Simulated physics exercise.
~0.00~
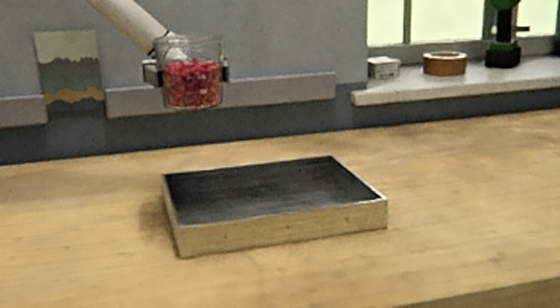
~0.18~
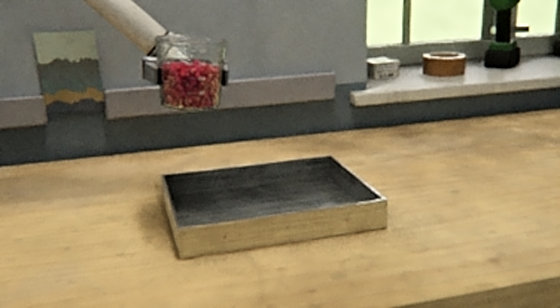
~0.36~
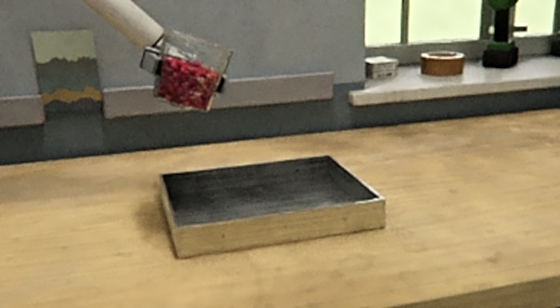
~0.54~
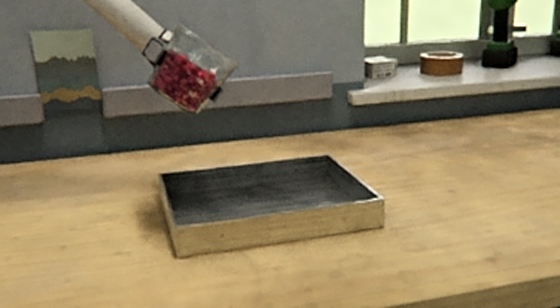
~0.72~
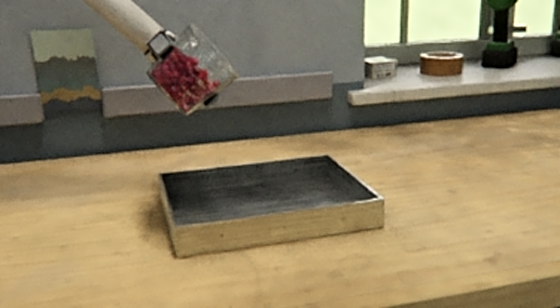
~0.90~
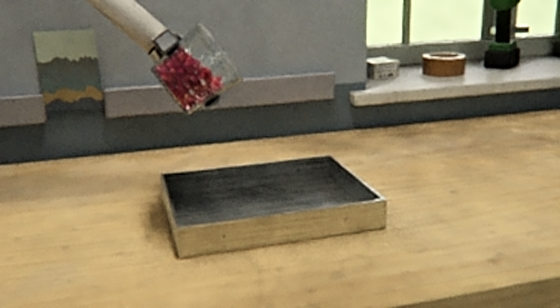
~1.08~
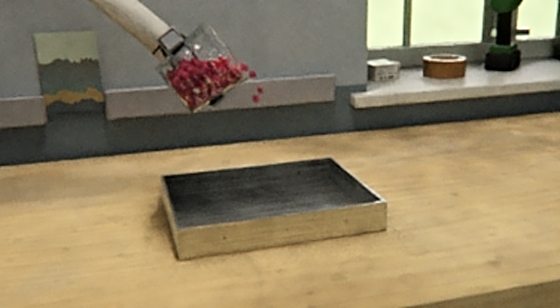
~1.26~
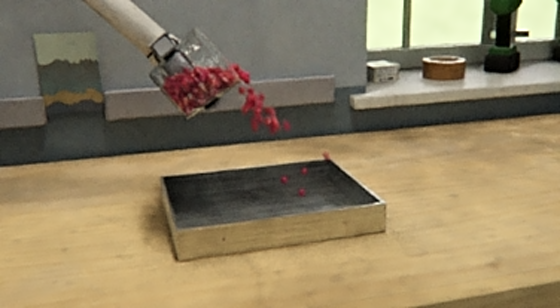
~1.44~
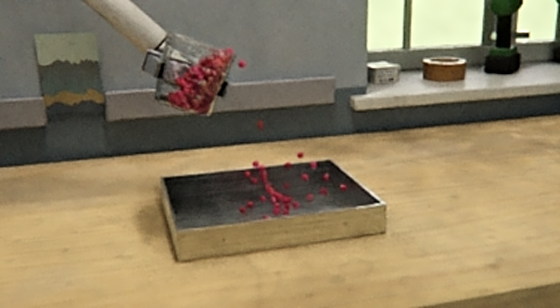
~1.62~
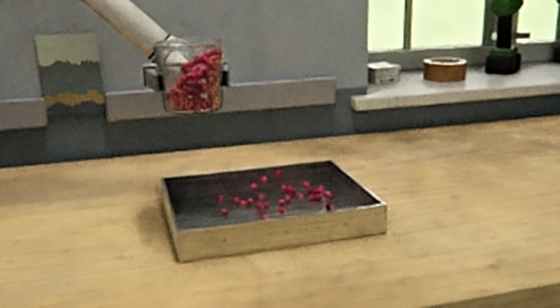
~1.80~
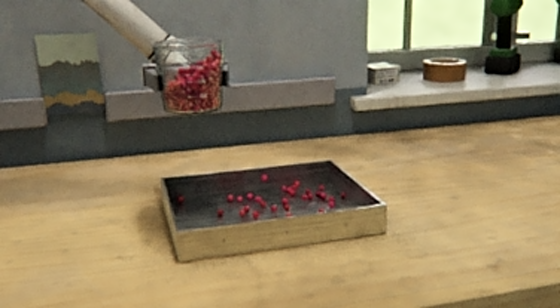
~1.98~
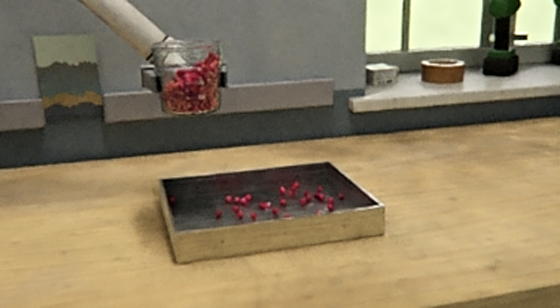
On a wooden table, a robot arm tips some red beads from a cup into a tray, then levels it.
